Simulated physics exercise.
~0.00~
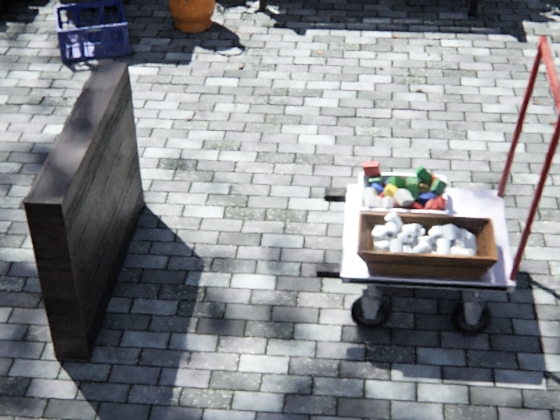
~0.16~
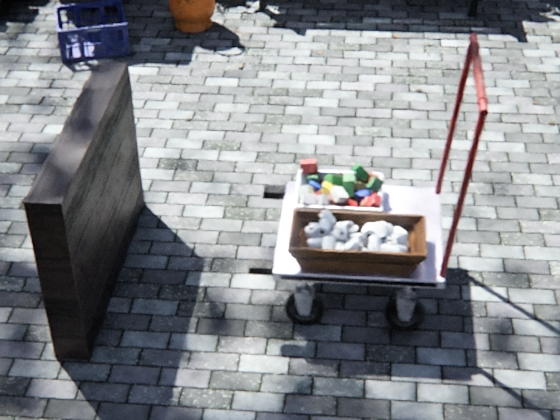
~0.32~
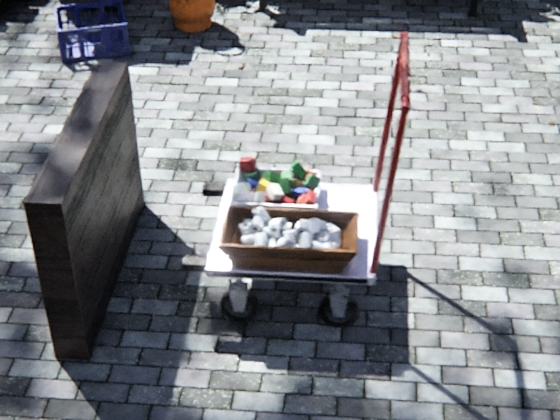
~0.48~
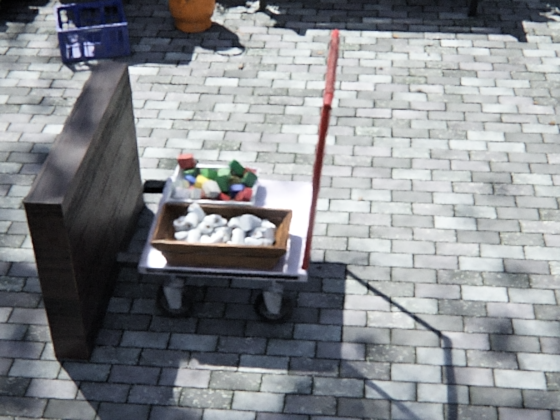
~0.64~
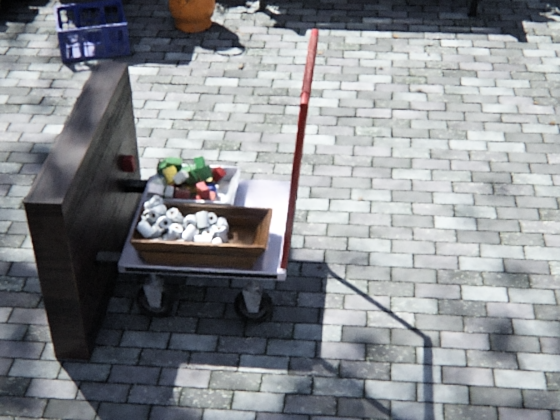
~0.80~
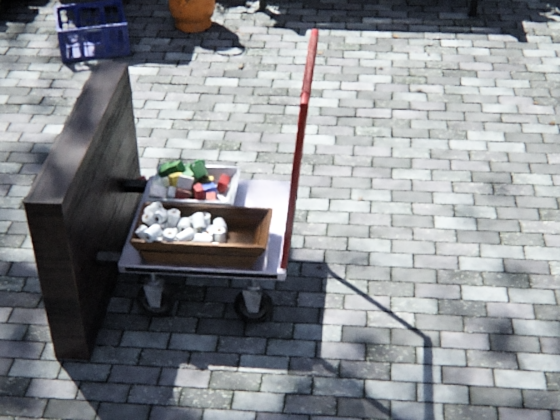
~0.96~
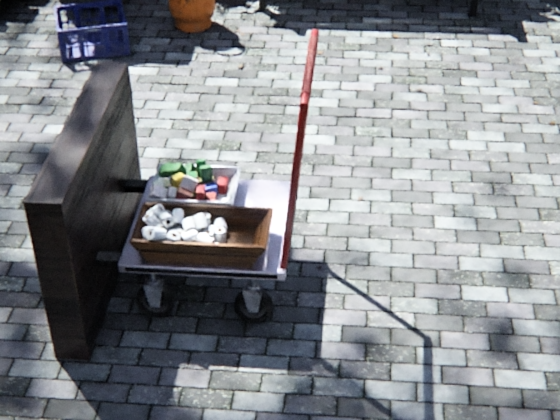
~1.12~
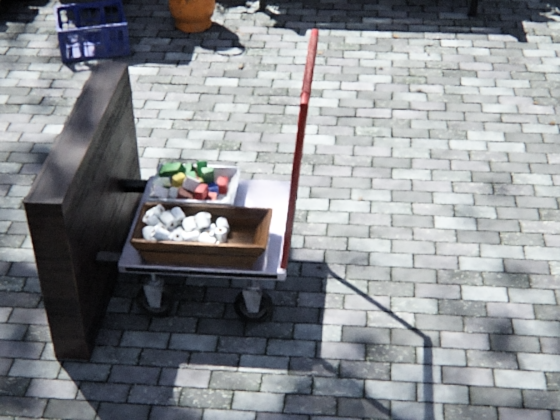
A flatbed trolley carrying a wooden box of white paper rolls and a white box of colourful toy bricks rolled left across the paving and stopped against a dark wall, jostling its load, with nearly everything still in the boxes at the end.
